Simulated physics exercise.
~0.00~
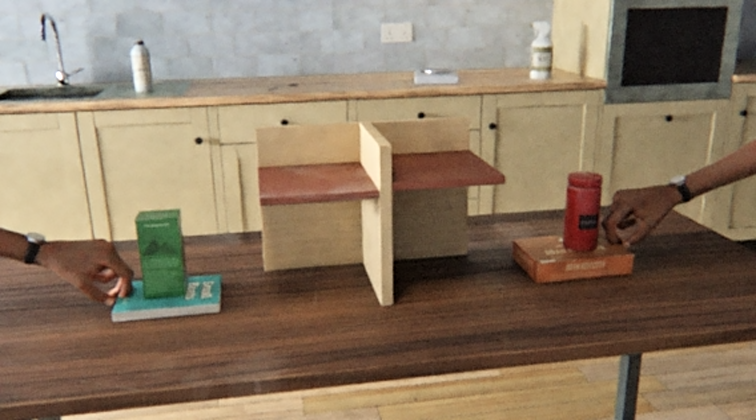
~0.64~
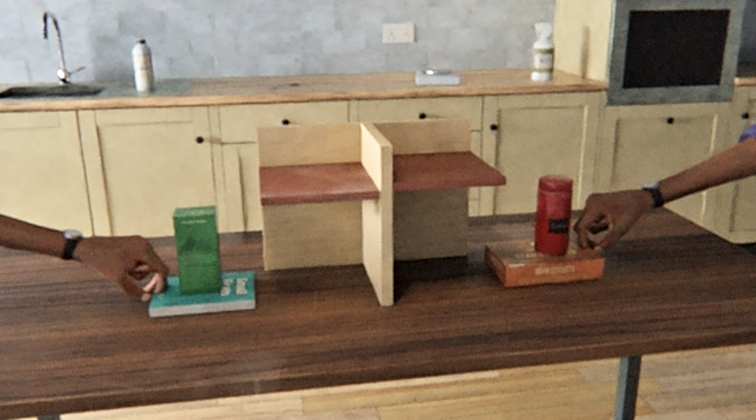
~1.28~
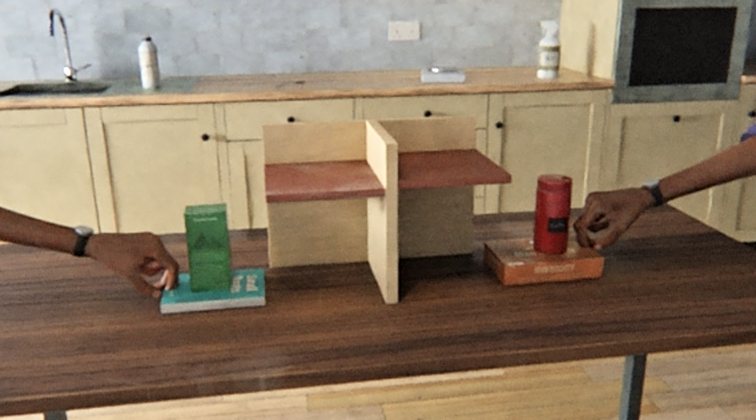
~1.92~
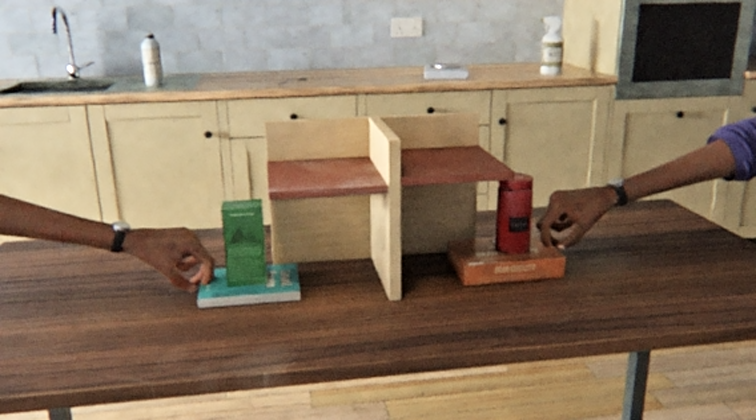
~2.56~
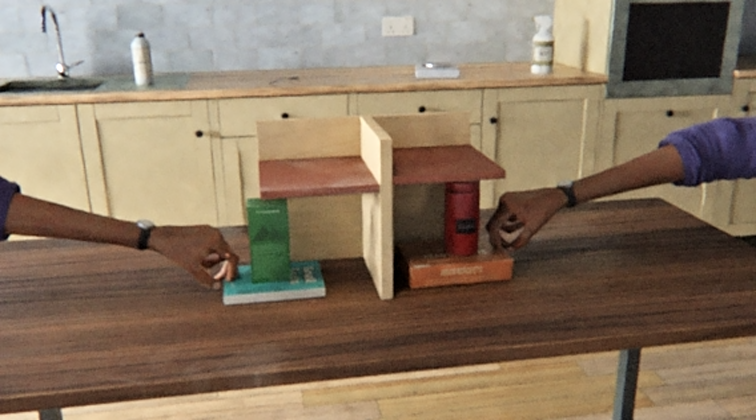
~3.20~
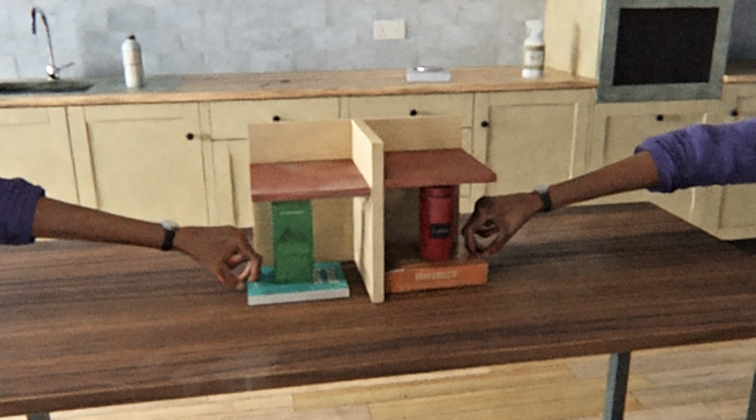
Two hands sliding a green carton on a turquoise book and a red jar on an orange packet under low shelves.
